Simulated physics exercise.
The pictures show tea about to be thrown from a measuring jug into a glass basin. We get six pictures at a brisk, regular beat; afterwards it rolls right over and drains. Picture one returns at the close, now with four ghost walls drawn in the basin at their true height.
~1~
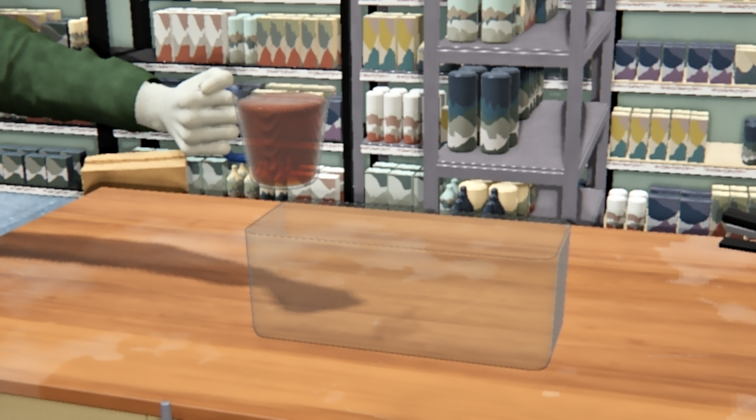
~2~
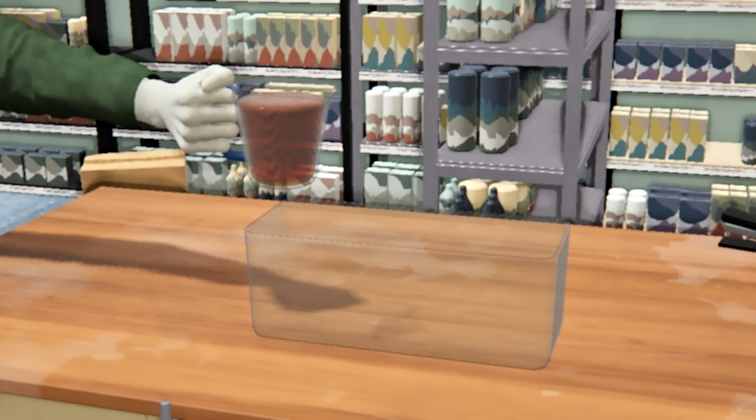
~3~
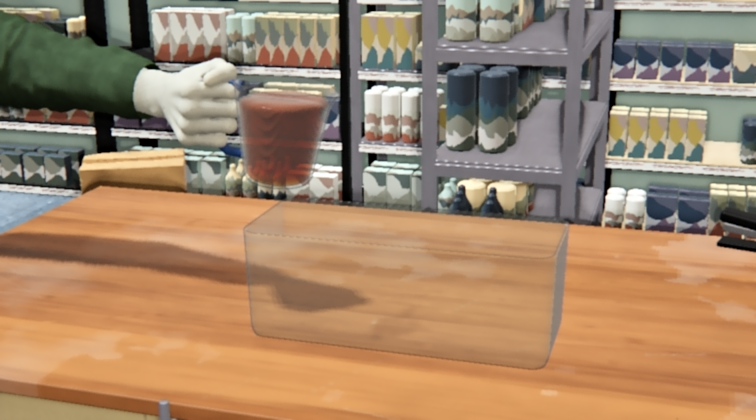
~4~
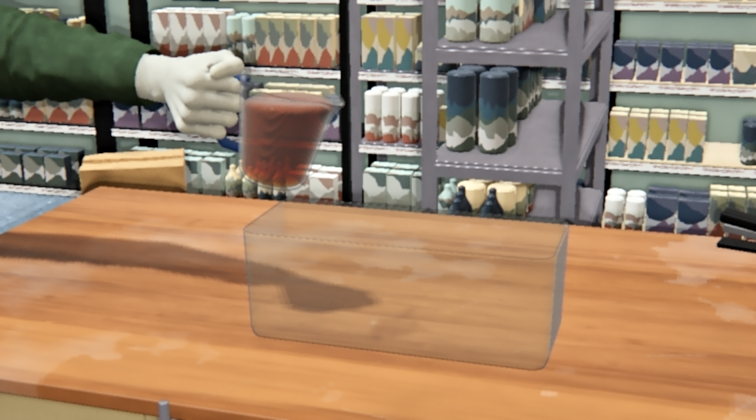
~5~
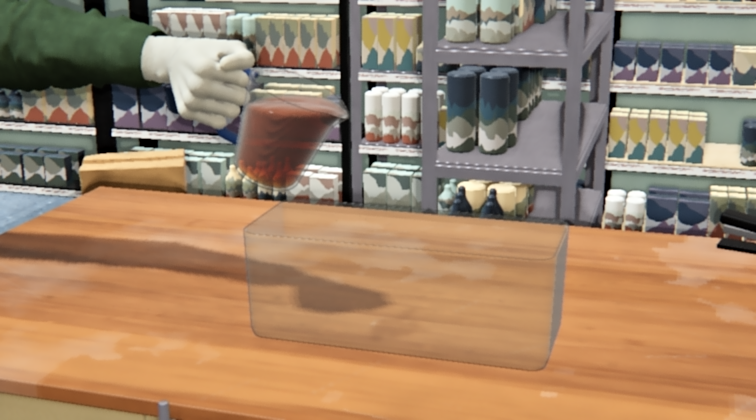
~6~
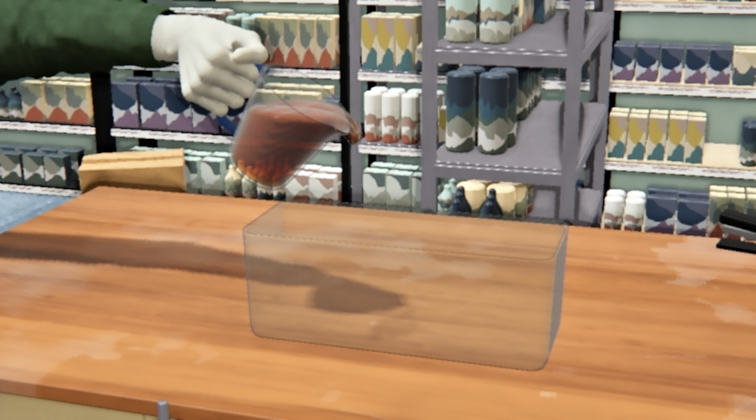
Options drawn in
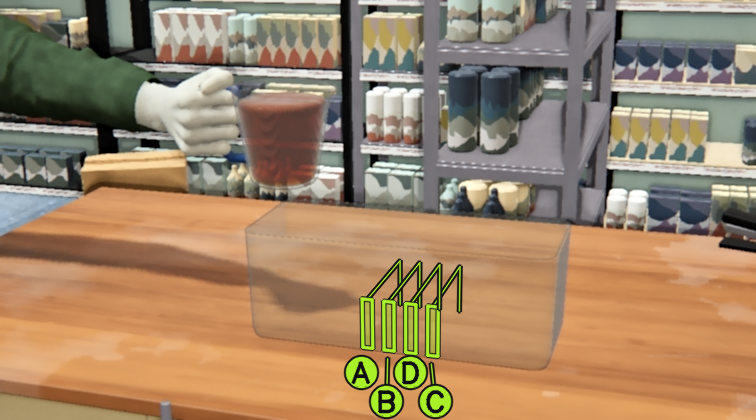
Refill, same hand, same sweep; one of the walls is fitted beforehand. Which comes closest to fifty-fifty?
A is best.
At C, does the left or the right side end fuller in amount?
The left one.
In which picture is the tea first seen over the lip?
In picture 6.
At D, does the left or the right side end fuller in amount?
The left side.
In lime, A at (366, 355); B at (387, 358); C at (431, 363); D at (409, 360).
Choosing A, about 50 % ends left of the wall and 49 % right of it.
Choosing B, about 83 % ends left of the wall and 17 % right of it.
Choosing C, about 97 % ends left of the wall and 3 % right of it.
Choosing D, about 96 % ends left of the wall and 3 % right of it.
